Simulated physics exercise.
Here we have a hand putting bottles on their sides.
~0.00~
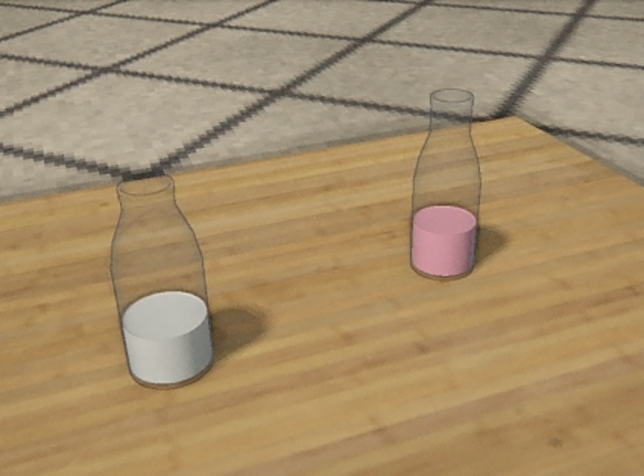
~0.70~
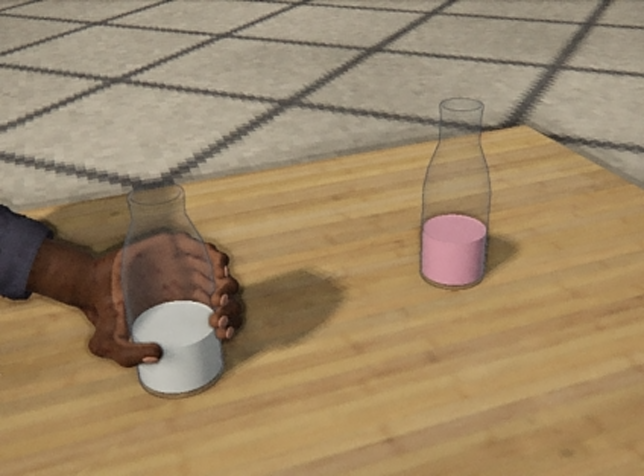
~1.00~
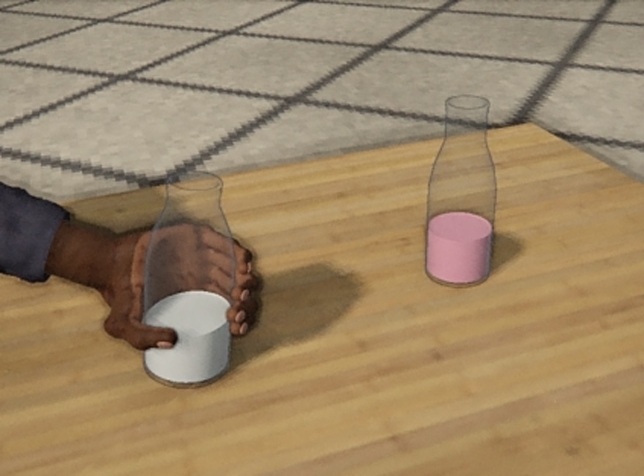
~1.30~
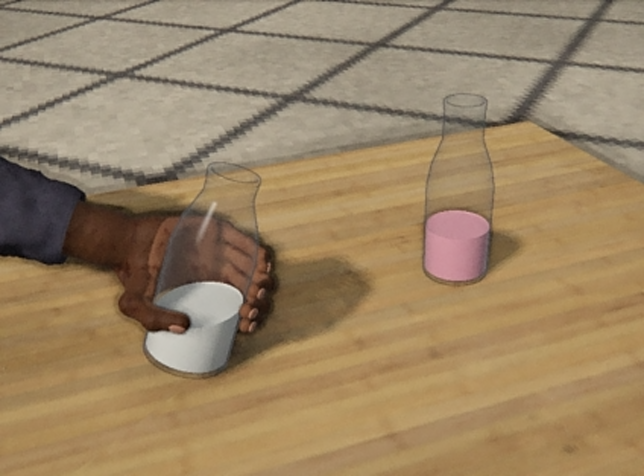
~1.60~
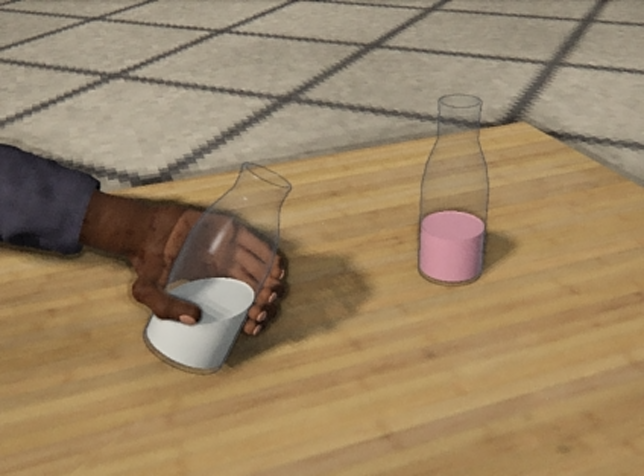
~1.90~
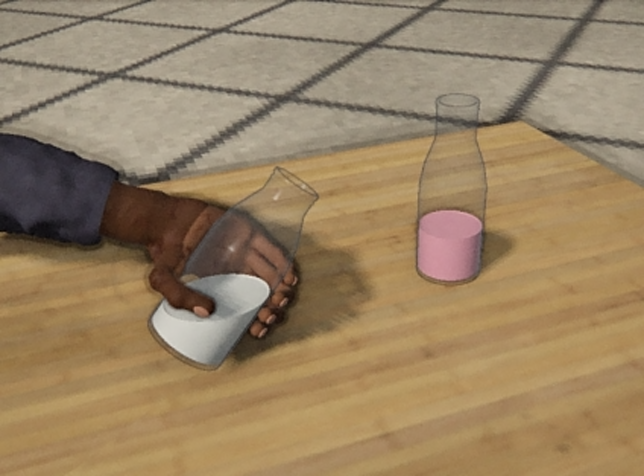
A hand reached in from the left, gripped the open glass bottle of white liquid and gradually tilted it to the right, while the bottle of pink liquid stayed upright on the wooden table.
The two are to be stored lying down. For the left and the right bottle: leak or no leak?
Left: It lets some out. Right: It lets some out.
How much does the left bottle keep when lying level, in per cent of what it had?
I make it 55 per cent.
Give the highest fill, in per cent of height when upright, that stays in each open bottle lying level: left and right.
Near 14 and 12 in a hundred.
After 2.6 s, the left bottle is nearly down; left bottle, nothing comes out.
After 3.6 s, the left bottle lies flat; left bottle, it is running out of the neck.
After 6.5 s, both lie flat; left bottle, it is running out of the neck; right bottle, it is running out of the neck.
